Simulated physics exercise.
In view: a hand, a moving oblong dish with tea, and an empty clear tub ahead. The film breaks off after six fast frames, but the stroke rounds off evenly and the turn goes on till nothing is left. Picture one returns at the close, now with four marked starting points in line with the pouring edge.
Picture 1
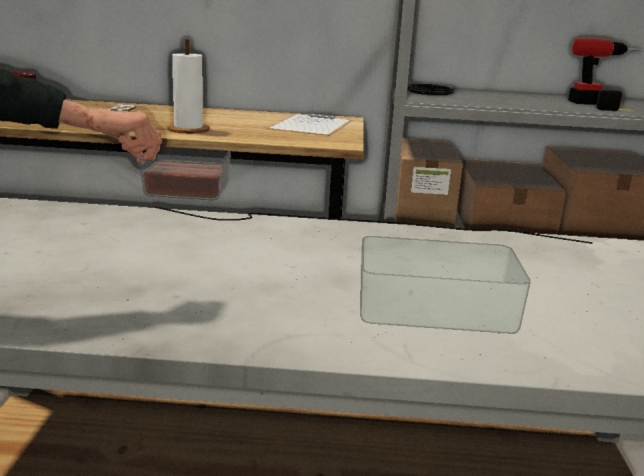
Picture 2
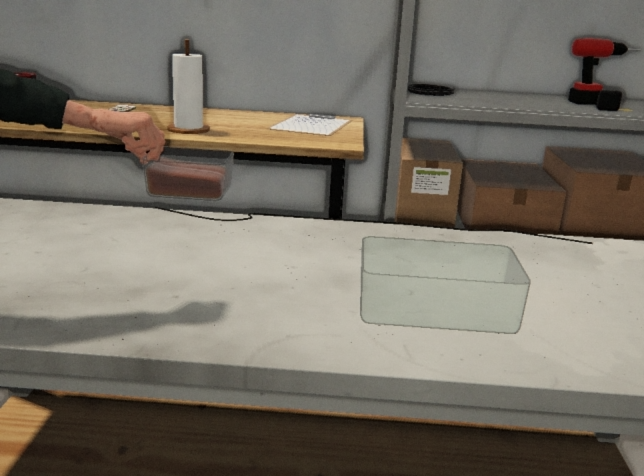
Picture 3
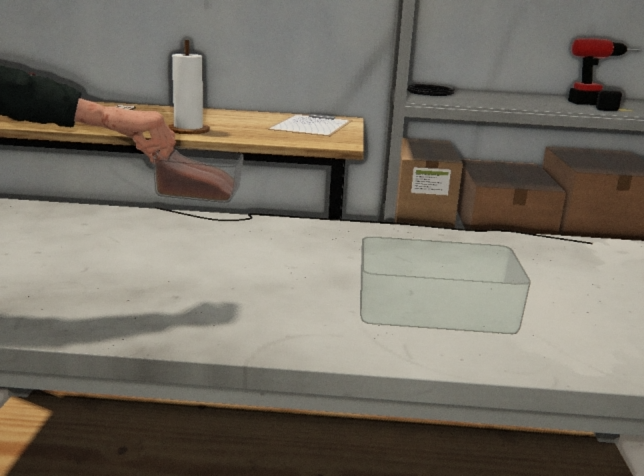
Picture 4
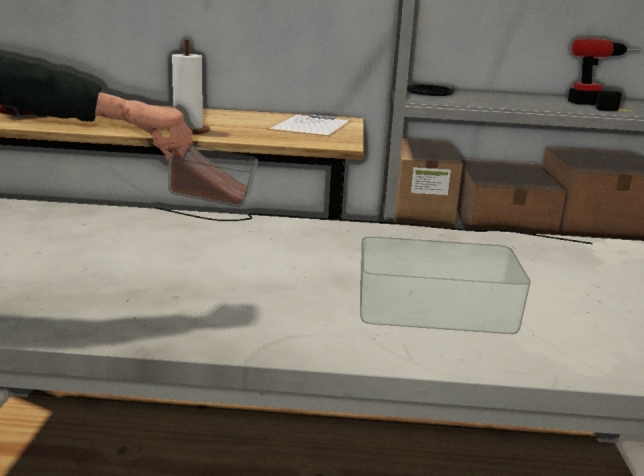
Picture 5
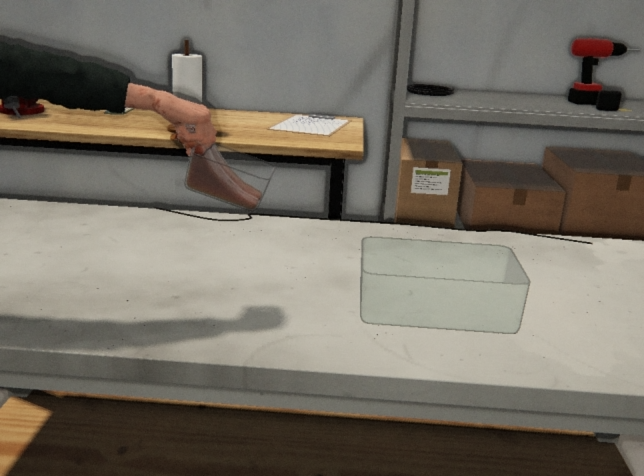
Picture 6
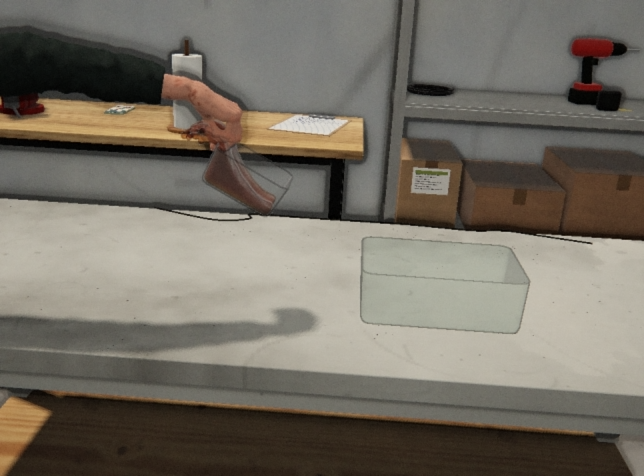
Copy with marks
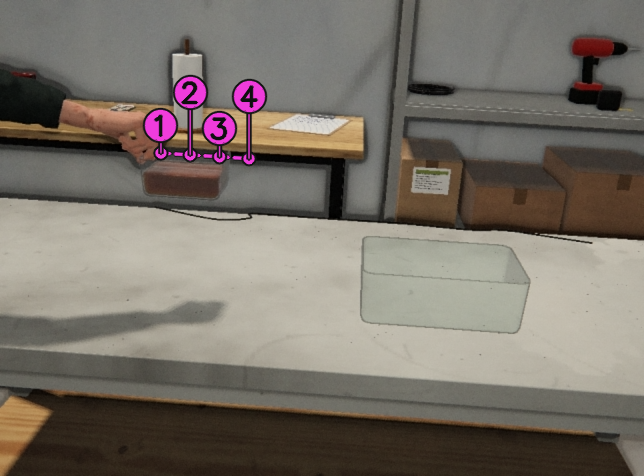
A hand held a clear oblong dish of reddish-brown liquid above a pale table, then moved it a short way right while tilting it steadily, with an empty clear tub sitting still farther right.
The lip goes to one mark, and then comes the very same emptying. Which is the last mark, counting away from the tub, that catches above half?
4 will do.
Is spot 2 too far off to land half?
Yes, it does.
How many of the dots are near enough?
One of them.
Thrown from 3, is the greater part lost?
Yes, it does.
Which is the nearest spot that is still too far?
That would be 3.
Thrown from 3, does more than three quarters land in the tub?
No, less.
In magenta, 1 at (160, 153); 2 at (190, 154); 3 at (219, 156); 4 at (249, 158).
With 1, about 2 % lands in the tub, 96 % falls short.
With 2, about 16 % lands in the tub, 81 % falls short and 3 % goes beside or beyond.
With 3, about 32 % lands in the tub, 62 % falls short and 6 % goes beside or beyond.
With 4, about 68 % lands in the tub, 26 % falls short and 7 % goes beside or beyond.
